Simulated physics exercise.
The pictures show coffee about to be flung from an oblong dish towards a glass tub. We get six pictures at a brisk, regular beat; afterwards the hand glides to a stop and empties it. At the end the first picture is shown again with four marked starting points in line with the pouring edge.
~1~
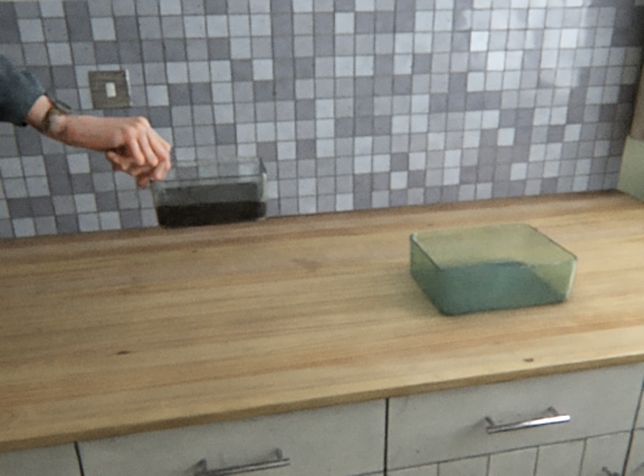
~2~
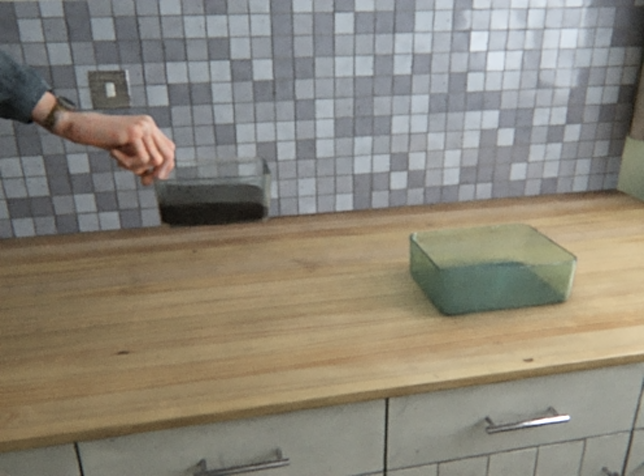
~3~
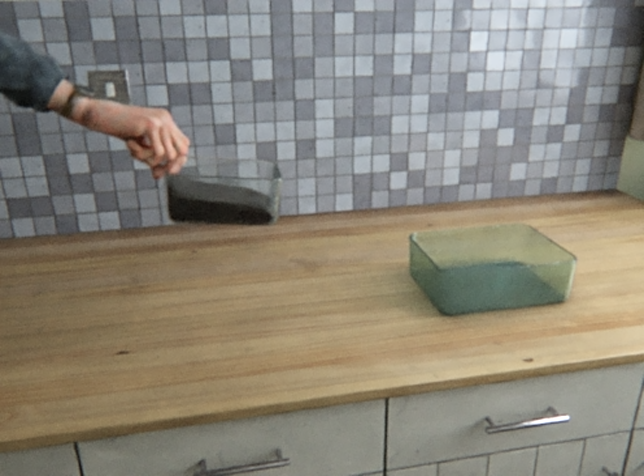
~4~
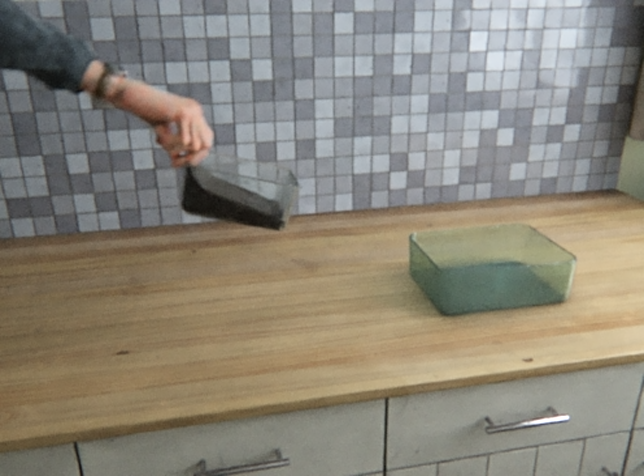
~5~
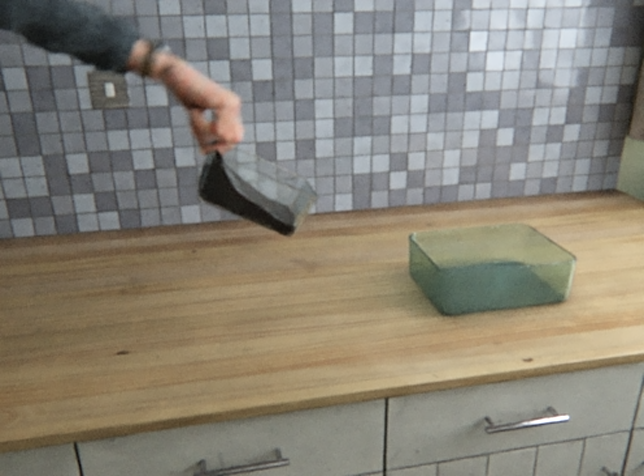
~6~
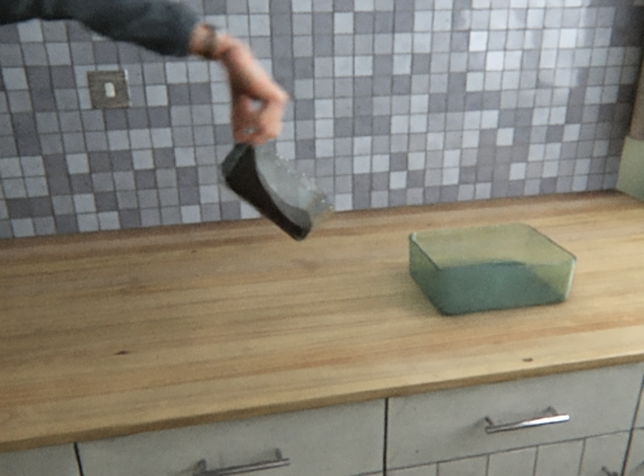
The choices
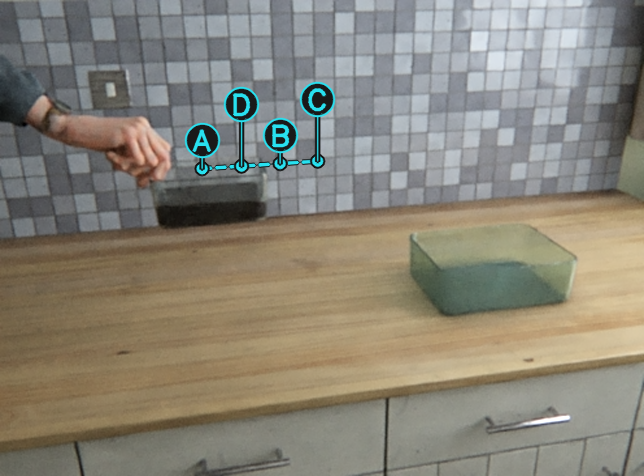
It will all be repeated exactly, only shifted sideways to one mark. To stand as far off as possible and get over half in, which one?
Go for C.
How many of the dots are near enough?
One of them.
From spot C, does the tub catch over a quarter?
Yes, clearly.
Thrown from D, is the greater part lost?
Yes, that goes wrong.
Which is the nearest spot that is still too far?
That is spot B.
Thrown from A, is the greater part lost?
Yes.
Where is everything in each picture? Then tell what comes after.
The first frame shows upright, lip at (263, 164); tub from (439, 314) to (567, 299); nothing has left yet.
The second frame shows upright, lip at (266, 165); nothing has left yet.
The third frame shows tipped about 7°, lip at (277, 170); nothing has left yet.
The fourth frame shows tipped about 16°, lip at (294, 177); nothing has left yet.
The fifth frame shows tipped about 28°, lip at (312, 188); nothing has left yet.
The sixth frame shows tipped about 43°, lip at (329, 200); nothing has left yet.
In cyan, A at (202, 168); B at (280, 163); C at (317, 161); D at (241, 166).
For spot A, about 0 % lands in the tub, 98 % falls short.
For spot B, about 23 % lands in the tub, 70 % falls short and 7 % goes beside or beyond.
For spot C, about 65 % lands in the tub, 22 % falls short and 14 % goes beside or beyond.
For spot D, about 5 % lands in the tub, 92 % falls short and 3 % goes beside or beyond.
